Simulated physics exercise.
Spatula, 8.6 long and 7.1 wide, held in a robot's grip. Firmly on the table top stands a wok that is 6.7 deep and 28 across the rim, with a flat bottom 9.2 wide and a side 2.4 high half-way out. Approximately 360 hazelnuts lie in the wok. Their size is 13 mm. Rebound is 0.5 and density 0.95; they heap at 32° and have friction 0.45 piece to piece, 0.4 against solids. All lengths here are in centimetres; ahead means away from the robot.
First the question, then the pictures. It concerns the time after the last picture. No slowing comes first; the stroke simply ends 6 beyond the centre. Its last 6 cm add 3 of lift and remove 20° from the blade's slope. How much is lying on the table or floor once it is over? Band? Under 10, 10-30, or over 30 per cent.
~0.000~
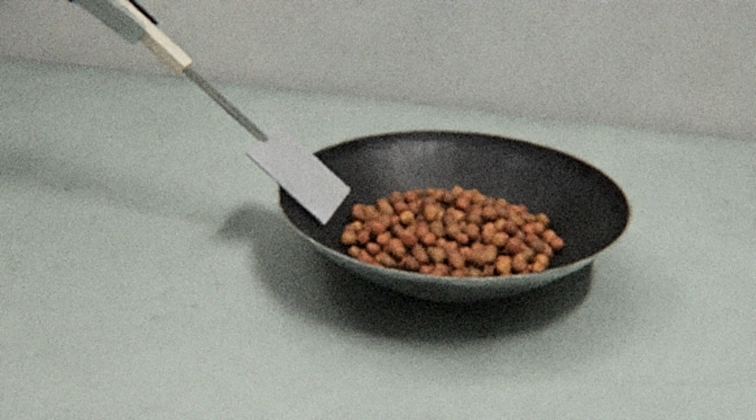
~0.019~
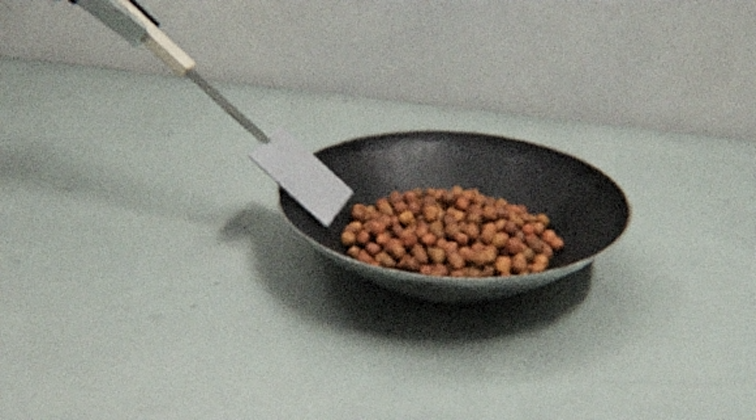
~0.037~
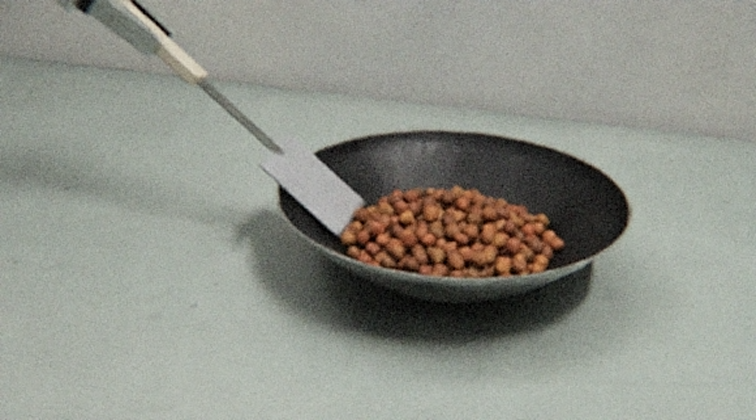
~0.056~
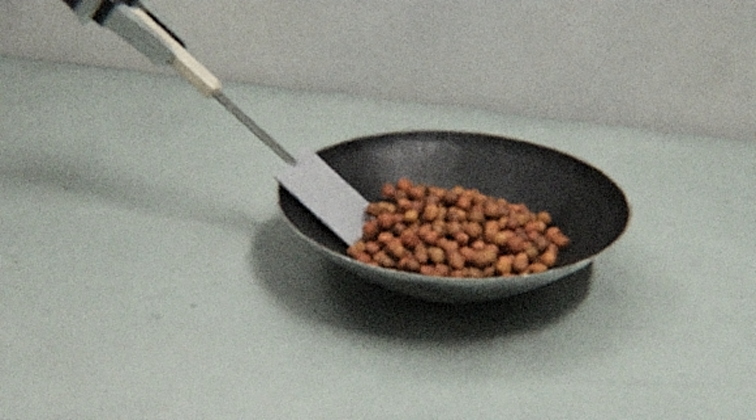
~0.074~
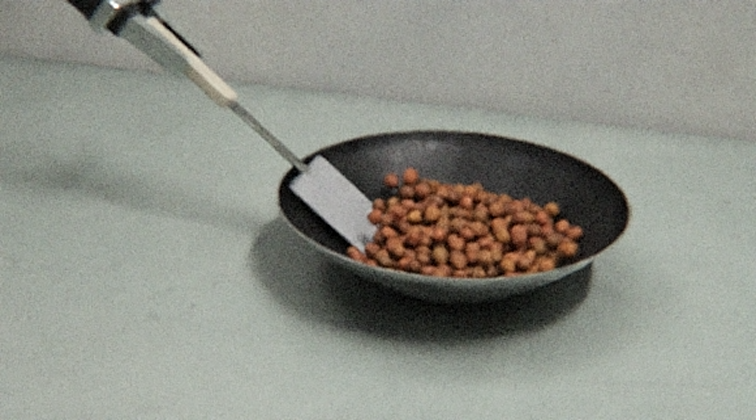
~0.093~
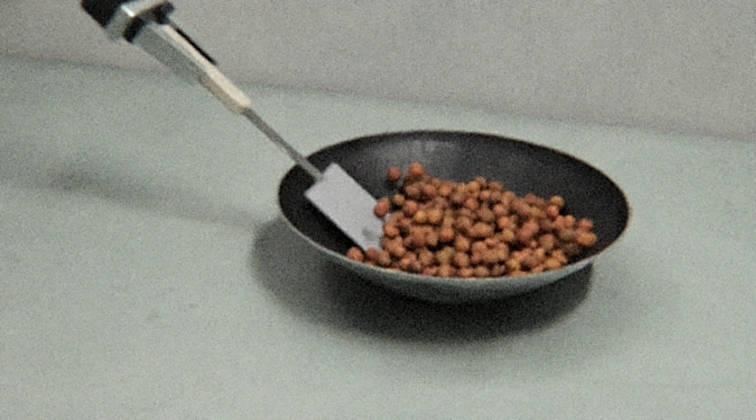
Under 10 per cent.
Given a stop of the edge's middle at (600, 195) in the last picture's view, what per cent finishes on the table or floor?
Around 40 percent ends on the table or floor.
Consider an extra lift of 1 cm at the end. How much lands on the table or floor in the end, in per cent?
Roughly 0 per cent.
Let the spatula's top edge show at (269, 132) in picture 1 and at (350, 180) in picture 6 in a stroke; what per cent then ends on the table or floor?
I'd put it at roughly 10 per cent.
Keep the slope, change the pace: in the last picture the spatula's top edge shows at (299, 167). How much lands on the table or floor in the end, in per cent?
Estimate: Close to 0 %.
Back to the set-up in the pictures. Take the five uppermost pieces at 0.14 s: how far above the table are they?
Height: Some 6 cm.
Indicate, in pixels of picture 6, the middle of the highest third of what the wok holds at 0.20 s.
It is centred at roughly (538, 223).
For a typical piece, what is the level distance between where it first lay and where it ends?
Some 5 cm.
By 0.14 s, sloping 39°, highest piece 7 above the table; 358 in the wok.
By 0.20 s, sloping 30°, highest piece 7 above the table; 357 in the wok, 1 on the blade or in flight.
By 0.42 s, sloping 19°, highest piece 8 above the table; 346 in the wok, 10 on the table or floor, 2 on the blade or in flight.
By 1.47 s, sloping 19°, highest piece 7 above the table; 346 in the wok, 12 on the table or floor.
Final count, 346 in the wok, 12 on the table or floor. That is 3 % on the table or floor.
